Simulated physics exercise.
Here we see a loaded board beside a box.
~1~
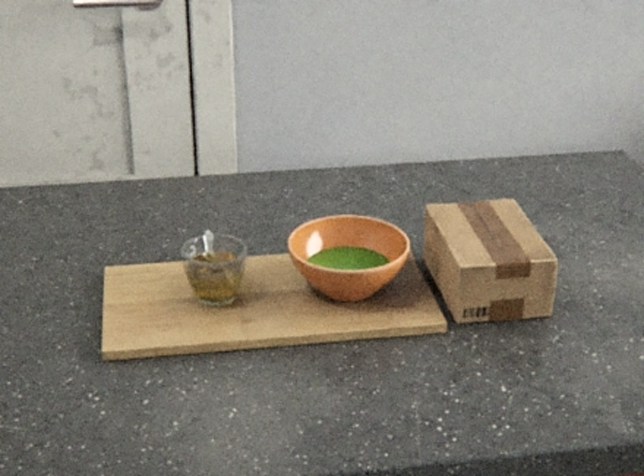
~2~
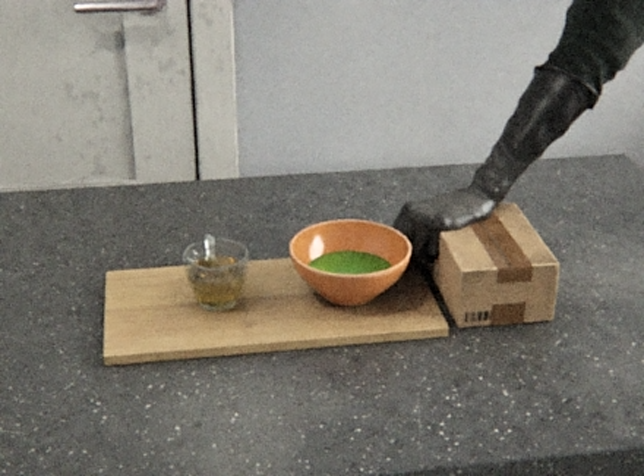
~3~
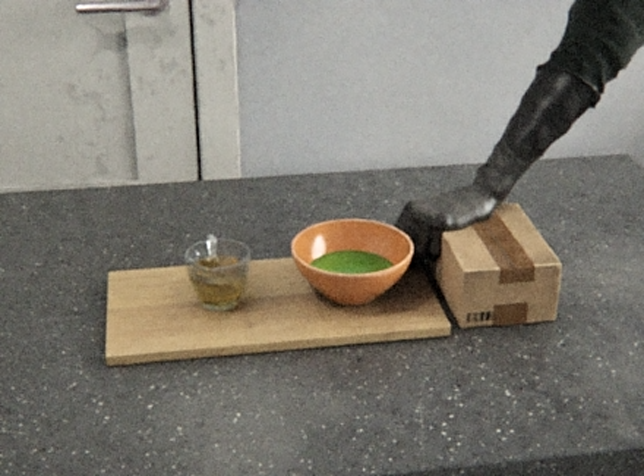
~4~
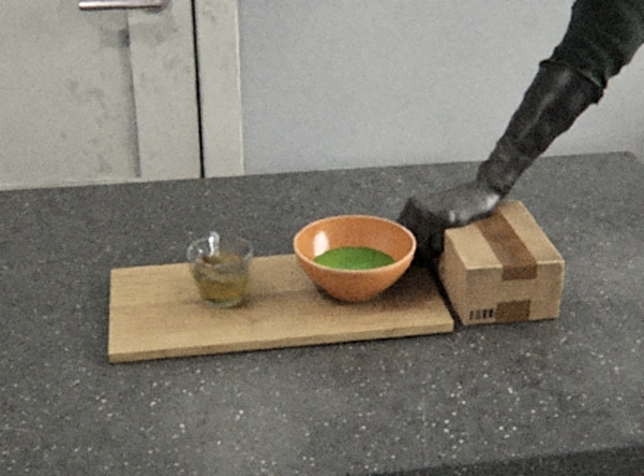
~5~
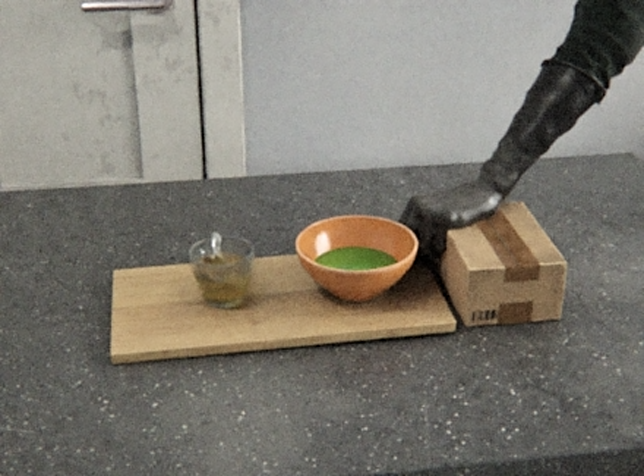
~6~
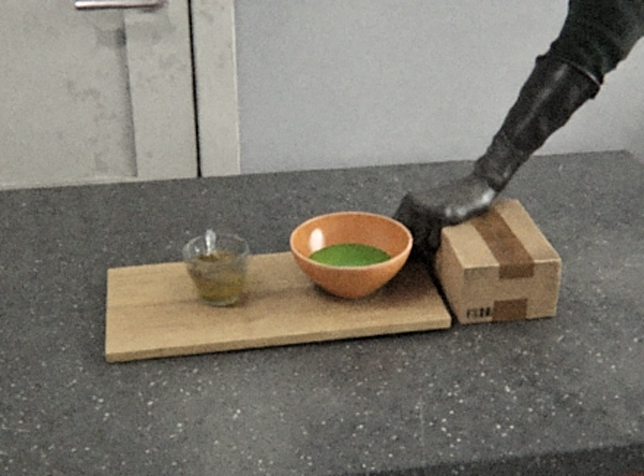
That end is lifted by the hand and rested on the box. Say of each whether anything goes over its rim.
The cup holds; the bowl holds.
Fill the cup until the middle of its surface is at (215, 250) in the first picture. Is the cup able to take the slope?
In that case: Loses some.
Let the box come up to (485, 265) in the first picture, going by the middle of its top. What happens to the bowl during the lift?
It comes through fine.
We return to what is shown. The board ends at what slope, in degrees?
13 degrees or so.
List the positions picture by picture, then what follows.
In the first picture, the board lies flat; cup (215, 271) about two thirds full; bowl (348, 263) about a third full; box (507, 293).
The second picture shows a hand takes the end of the board; cup about two thirds full, surface at (216, 270); bowl about a third full, surface at (350, 272).
The third picture shows the board slopes by about 0°; cup (219, 275) about two thirds full; bowl (352, 266) about a third full.
In the fourth picture, the end is rising; cup about two thirds full, surface at (221, 266); bowl about a third full, surface at (355, 267); box (514, 294).
In the fifth picture, the end has come up a little; cup (223, 273) about two thirds full; bowl (356, 263) about a third full.
The sixth picture shows slope near 1°; cup about two thirds full, surface at (217, 265); bowl about a third full, surface at (351, 264); box (511, 293).
A moment on, the board slopes by about 7°; cup, all is still inside; bowl, all is still inside.
Further on, the board slopes by about 14°; cup, all is still inside; bowl, all is still inside.
When it is over, the board slopes by about 13°, resting on the box; cup, all is still inside; bowl, all is still inside.
